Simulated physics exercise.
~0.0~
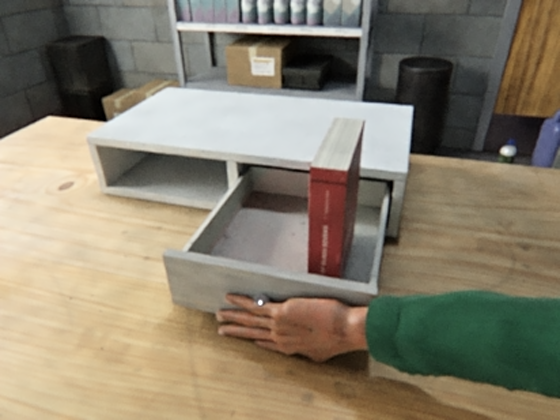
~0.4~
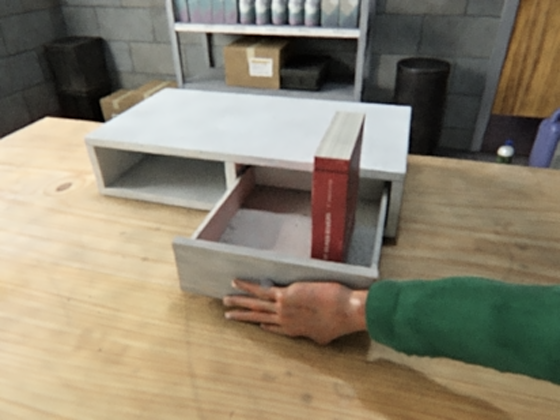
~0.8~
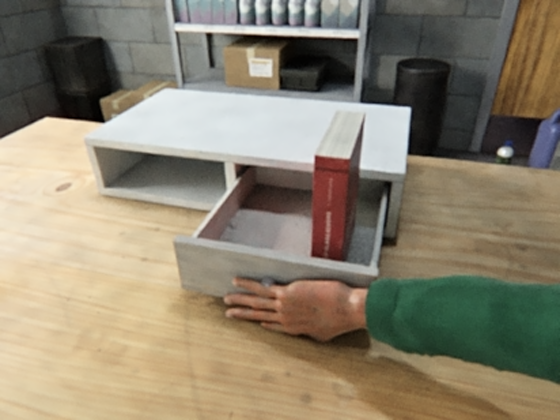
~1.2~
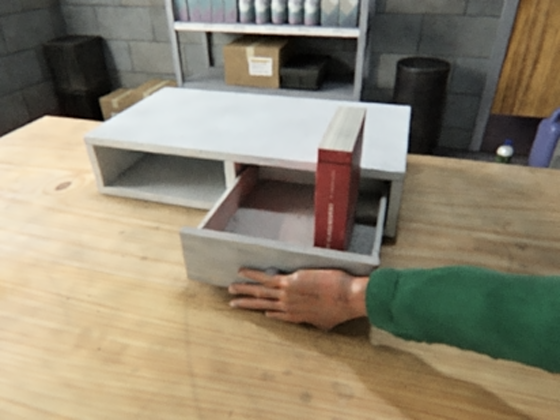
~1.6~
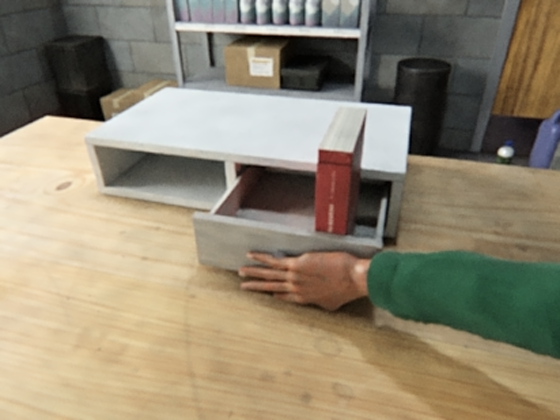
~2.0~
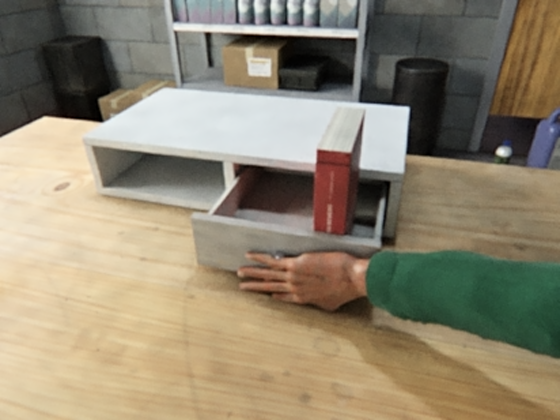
In a room with grey block walls and a shelf of bottles behind, a low whitish unit sits on a pale wooden table, its right-hand drawer pulled open. A red book stands upright inside the drawer, rising above the level of the unit's top. A hand in a green sleeve, reaching in from the right, rests against the drawer front and pushes it inward. The drawer slides back a little at a time, carrying the book toward the unit. Then it stops partway, still open, with the book upright and the hand still against the front.
